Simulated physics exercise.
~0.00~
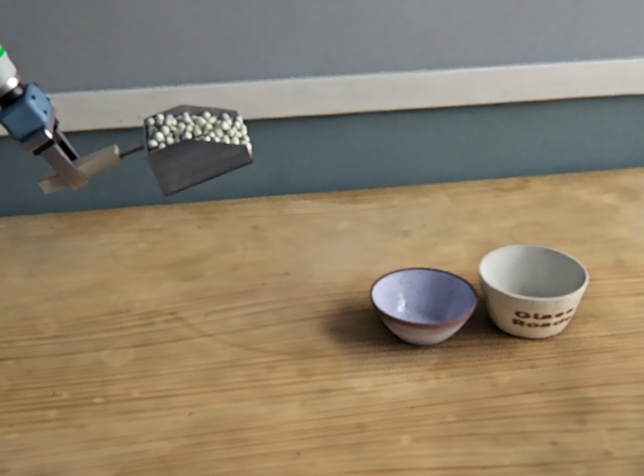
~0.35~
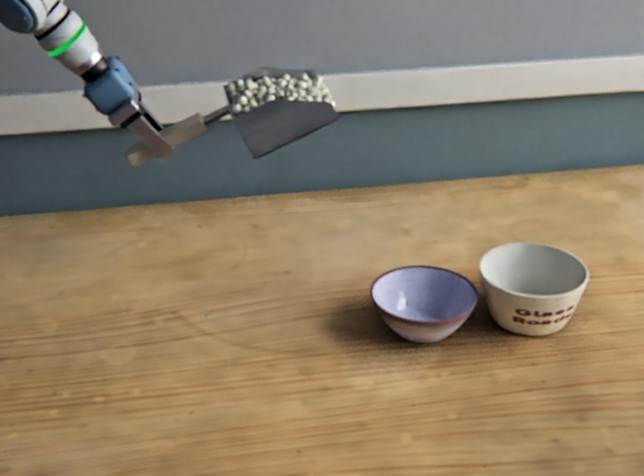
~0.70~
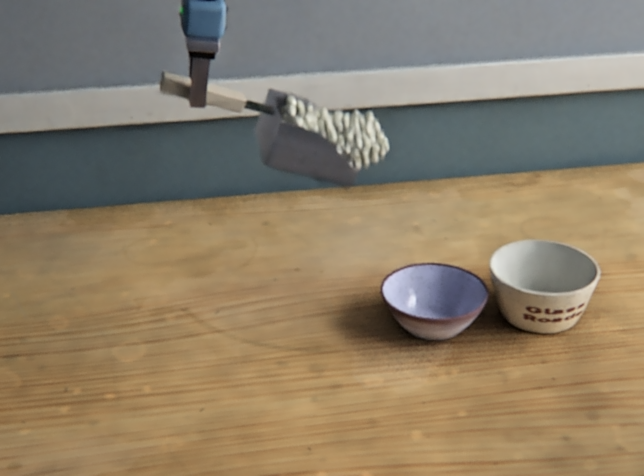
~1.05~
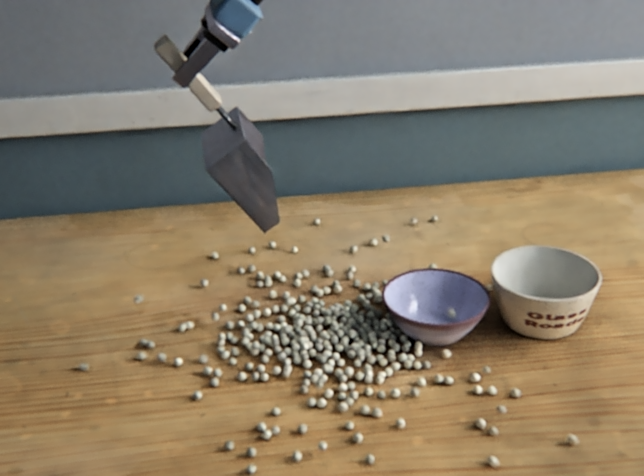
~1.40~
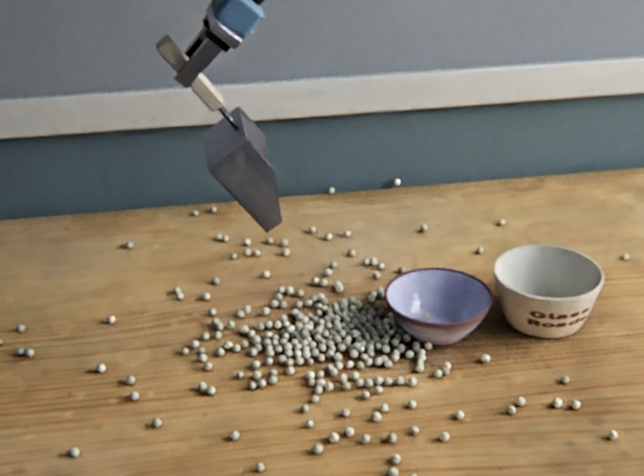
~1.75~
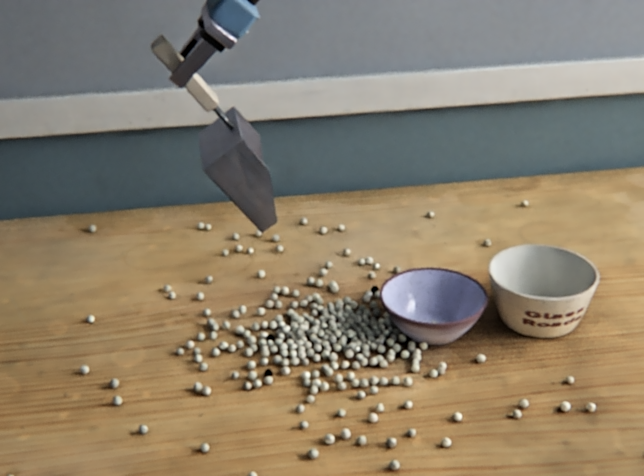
On a wooden table, a robot arm moves a scoop of pale beads right and tips it, scattering them beside two bowls.
